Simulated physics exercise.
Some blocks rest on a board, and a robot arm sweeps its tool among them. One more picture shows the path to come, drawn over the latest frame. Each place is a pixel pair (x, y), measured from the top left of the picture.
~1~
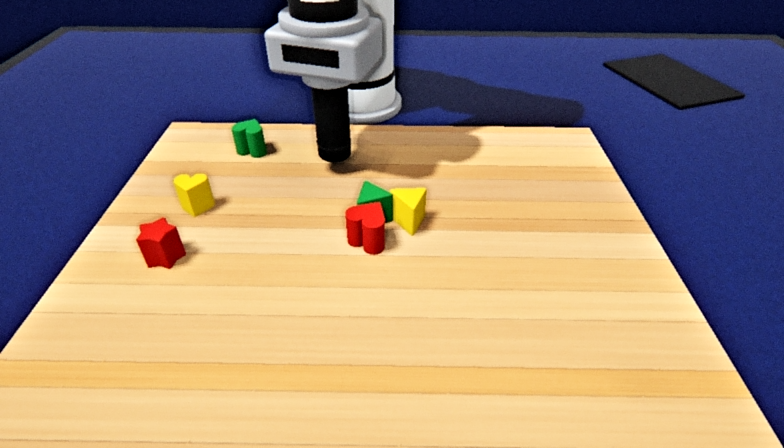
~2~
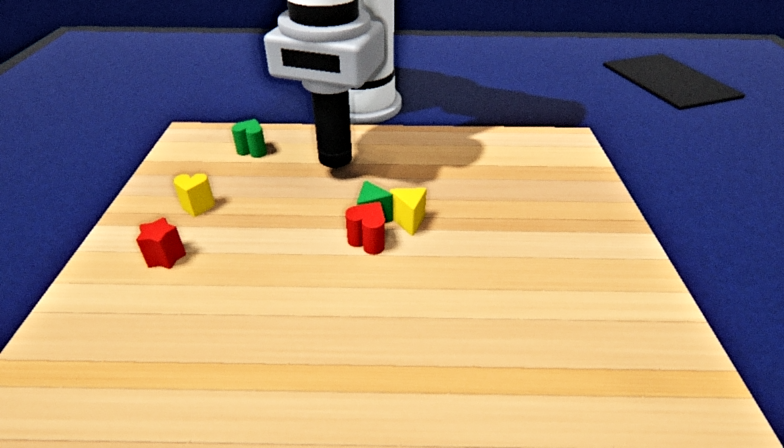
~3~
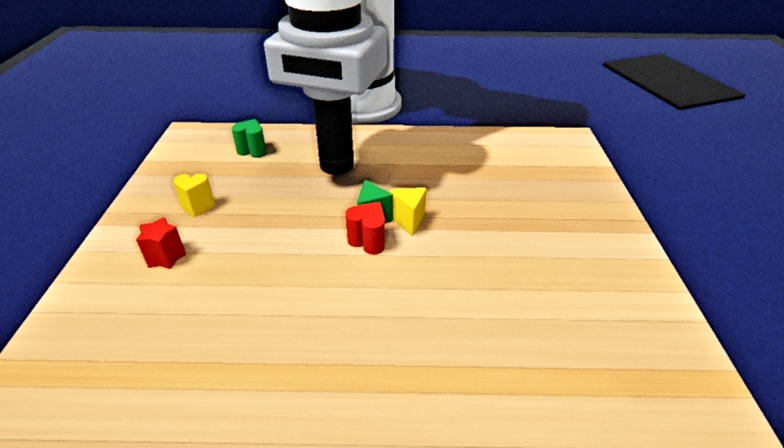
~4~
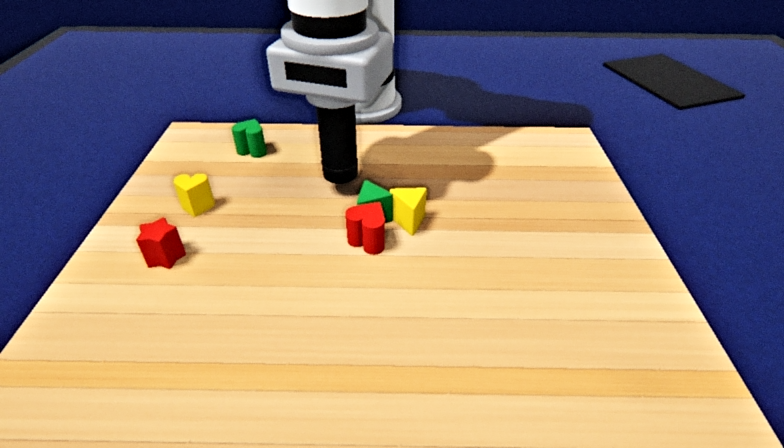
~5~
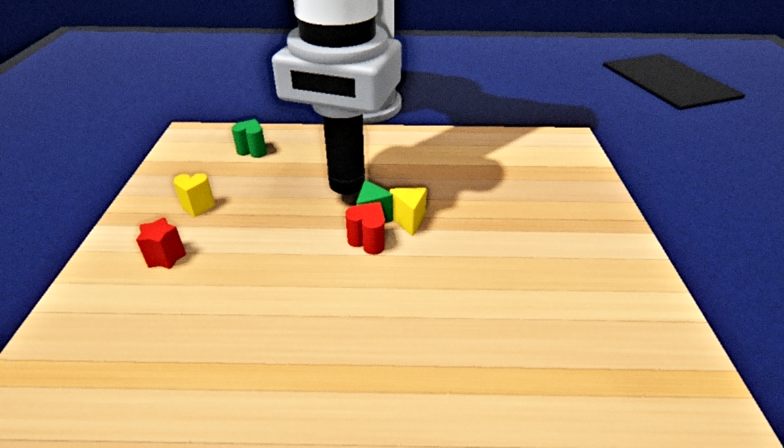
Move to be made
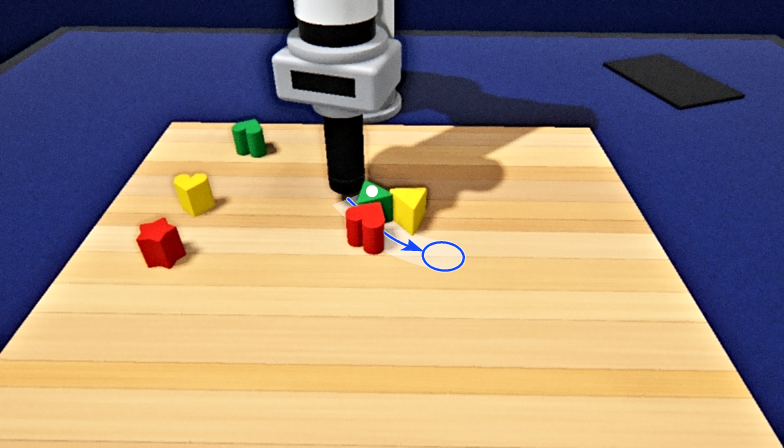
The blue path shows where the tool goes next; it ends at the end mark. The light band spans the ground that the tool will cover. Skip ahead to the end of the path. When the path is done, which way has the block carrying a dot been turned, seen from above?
It spins with the clock.
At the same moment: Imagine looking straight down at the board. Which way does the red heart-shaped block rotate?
The turn is clockwise.
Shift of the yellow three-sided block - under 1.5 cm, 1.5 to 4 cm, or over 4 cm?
Less than 1.5 cm.
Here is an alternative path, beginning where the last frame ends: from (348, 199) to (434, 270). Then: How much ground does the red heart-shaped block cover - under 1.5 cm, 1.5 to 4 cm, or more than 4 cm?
Between 1.5 and 4 cm.
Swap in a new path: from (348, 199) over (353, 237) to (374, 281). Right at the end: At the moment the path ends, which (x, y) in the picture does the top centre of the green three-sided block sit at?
It should be at (383, 203) by then.
Path on the board, from (348, 199) over (371, 221) and (400, 242) to (443, 256); the dot is on the green three-sided block.
On the path given first. One third of the way, tool (370, 207); red heart-shaped block (371, 221), turned 30° clockwise; green three-sided block (395, 206), turned 30° clockwise; yellow three-sided block (414, 195).
Two thirds of the way, tool (401, 229); red heart-shaped block (379, 239), turned 85° clockwise; green three-sided block (432, 226); yellow three-sided block (418, 195).
At the end, tool (445, 241); red heart-shaped block (380, 239), turned 90° clockwise; green three-sided block (476, 243), turned 35° clockwise; yellow three-sided block (418, 195).
